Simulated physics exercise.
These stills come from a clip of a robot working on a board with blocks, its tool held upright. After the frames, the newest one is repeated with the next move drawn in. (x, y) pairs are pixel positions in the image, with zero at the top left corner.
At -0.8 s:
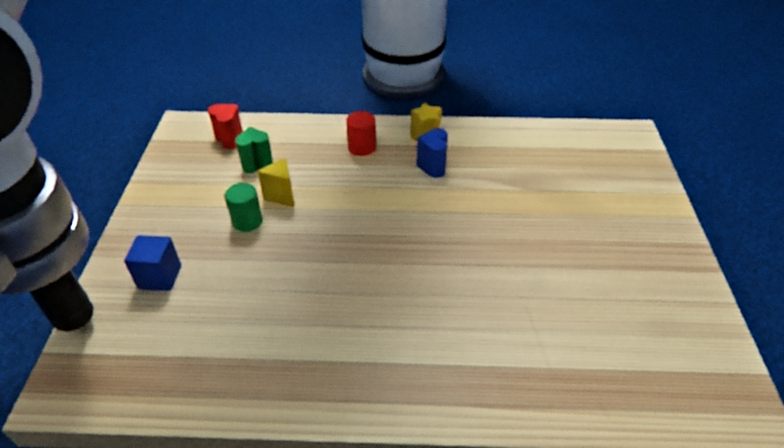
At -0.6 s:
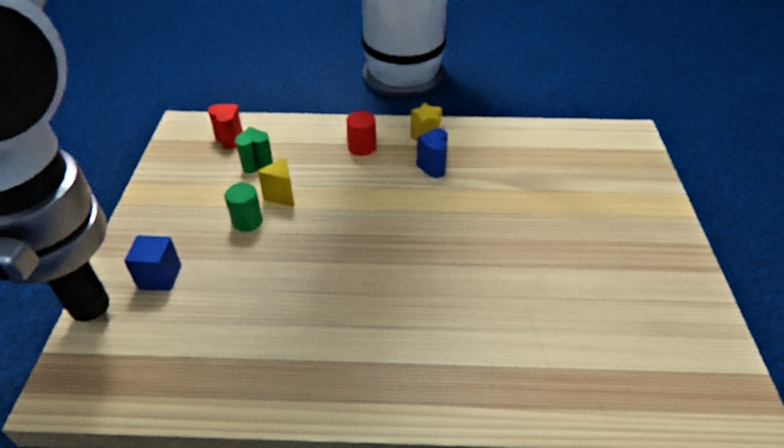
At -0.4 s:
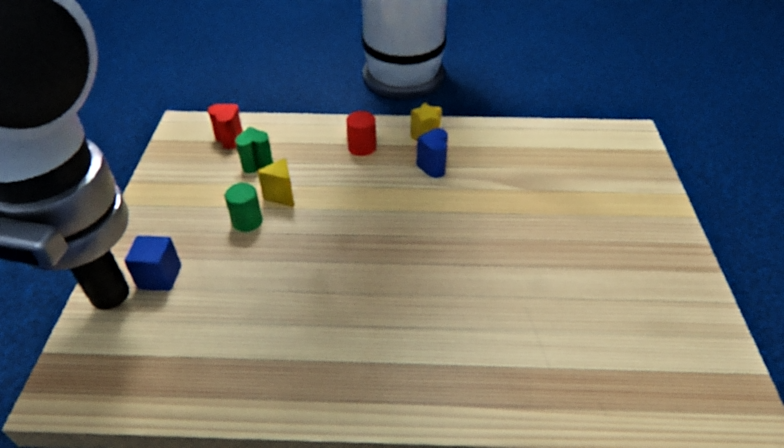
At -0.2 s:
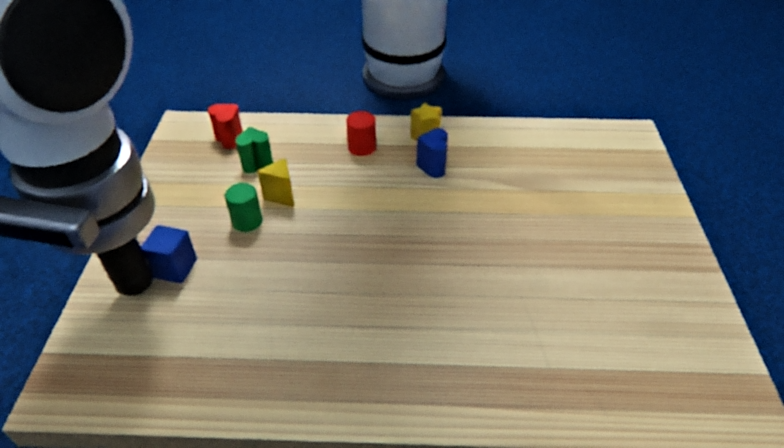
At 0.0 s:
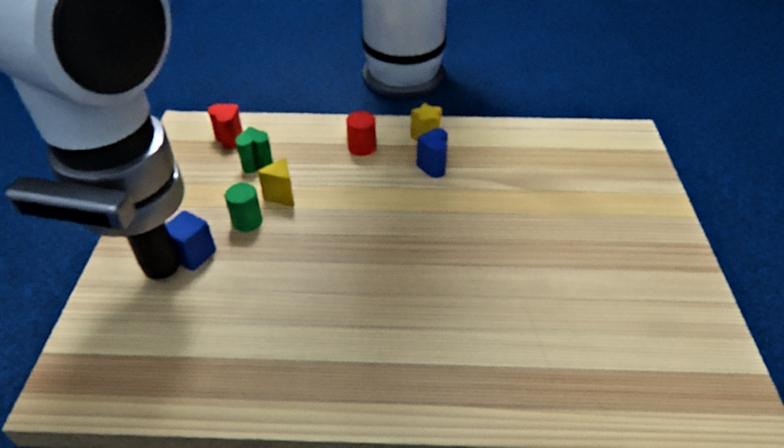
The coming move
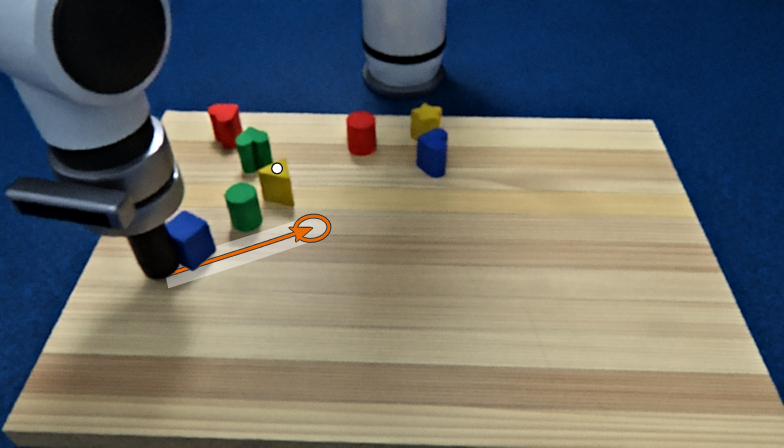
To begin with, a robot arm's dark tool tip sits at the left edge of a wooden board, near a blue cube, with other colored blocks farther back. The tool moves right and slightly away toward the cube, then pushes it a short way toward the green cylinder, while the other blocks stay still.
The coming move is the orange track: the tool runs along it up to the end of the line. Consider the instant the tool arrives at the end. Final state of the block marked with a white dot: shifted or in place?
Here the block marked with a white dot stays on its spot.
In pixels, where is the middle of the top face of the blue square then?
It is going to be at (218, 202).
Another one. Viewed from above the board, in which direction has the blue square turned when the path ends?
From above, the turn goes anticlockwise.
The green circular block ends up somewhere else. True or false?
My answer: True.
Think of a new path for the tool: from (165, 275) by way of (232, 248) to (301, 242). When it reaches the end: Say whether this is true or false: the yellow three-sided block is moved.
This is true.
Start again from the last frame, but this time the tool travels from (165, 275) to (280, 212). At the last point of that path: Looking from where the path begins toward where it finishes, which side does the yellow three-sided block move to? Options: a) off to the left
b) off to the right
I'll go with a - off to the left.
The drawn path runs from (165, 275) to (312, 228); the dot is on the yellow three-sided block.
On the path given first. One third of the way, tool at (215, 250); blue square at (215, 205), turned 35° anticlockwise; green circular block at (247, 185).
Two thirds of the way, tool at (265, 234); blue square at (218, 202), turned 55° anticlockwise; green circular block at (248, 183).
At the end, tool at (311, 219); blue square at (218, 202), turned 55° anticlockwise; green circular block at (248, 183); yellow three-sided block not moved.
